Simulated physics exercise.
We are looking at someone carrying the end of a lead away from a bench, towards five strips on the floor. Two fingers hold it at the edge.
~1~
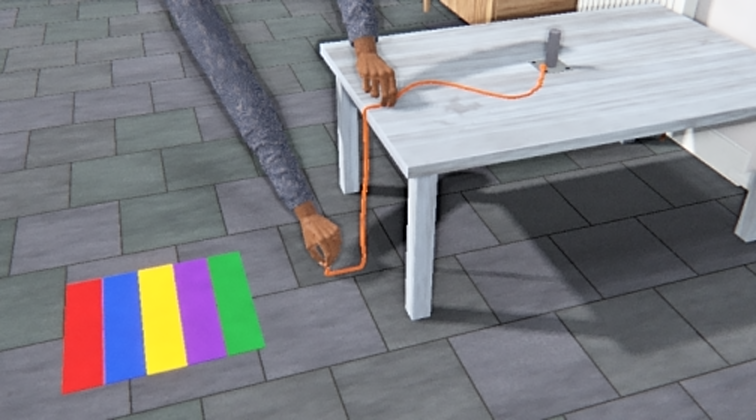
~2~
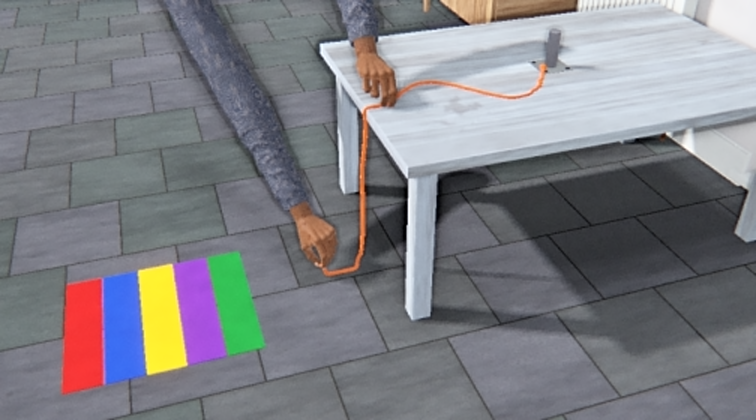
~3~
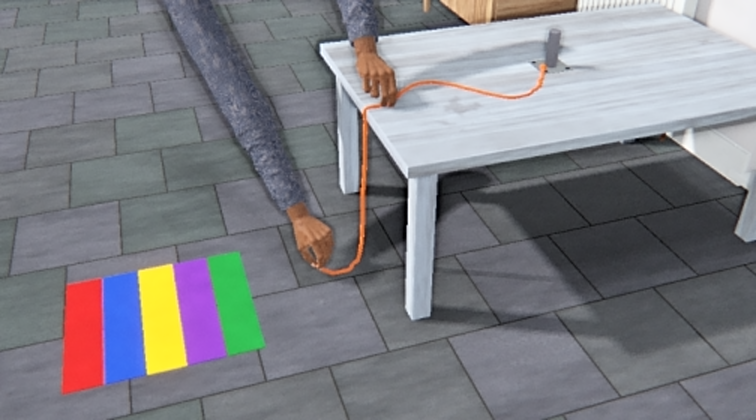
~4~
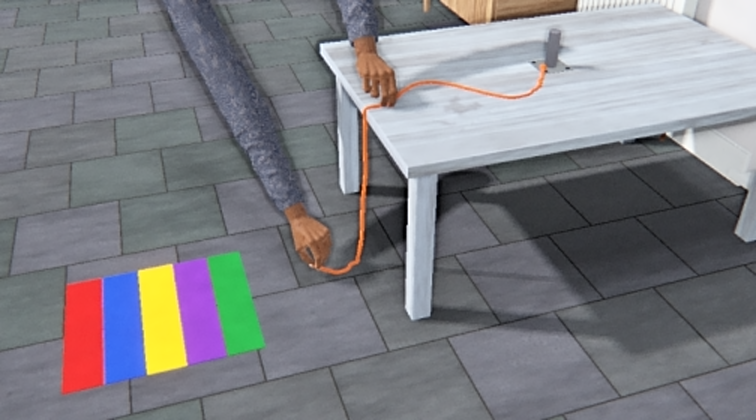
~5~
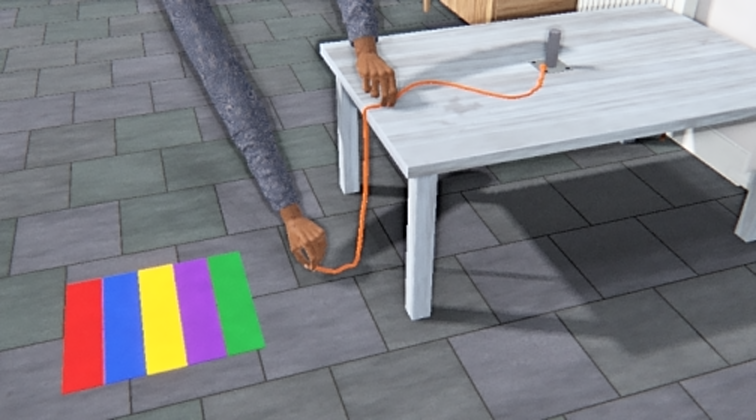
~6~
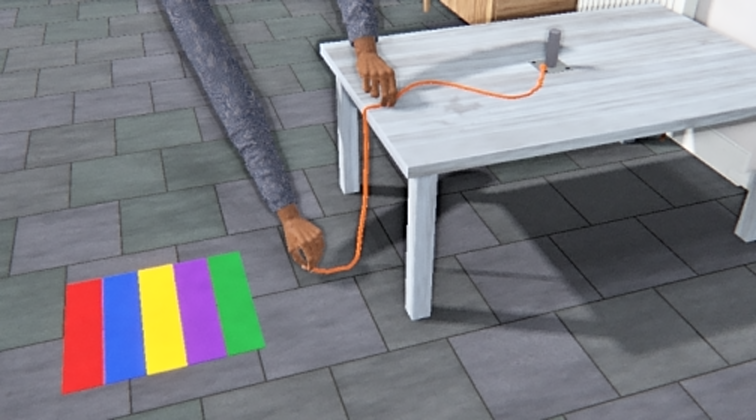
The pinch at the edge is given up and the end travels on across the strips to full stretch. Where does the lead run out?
It halts on the blue strip.
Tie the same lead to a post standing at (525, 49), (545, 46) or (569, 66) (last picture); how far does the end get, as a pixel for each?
In that order: (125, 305), (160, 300) and (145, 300).
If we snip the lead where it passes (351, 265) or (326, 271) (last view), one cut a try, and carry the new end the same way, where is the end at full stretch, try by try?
Try by try, around (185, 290) and (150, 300).
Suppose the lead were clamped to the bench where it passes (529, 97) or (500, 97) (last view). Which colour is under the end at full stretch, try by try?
One after the other, yellow; yellow.
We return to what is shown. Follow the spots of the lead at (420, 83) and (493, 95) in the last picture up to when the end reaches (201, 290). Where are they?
They go to (378, 102) and to (447, 86).
Soon after, end near (201, 290); over purple.
After that, end near (151, 300); over yellow.
At the stop, end near (121, 306); over blue. Over blue.
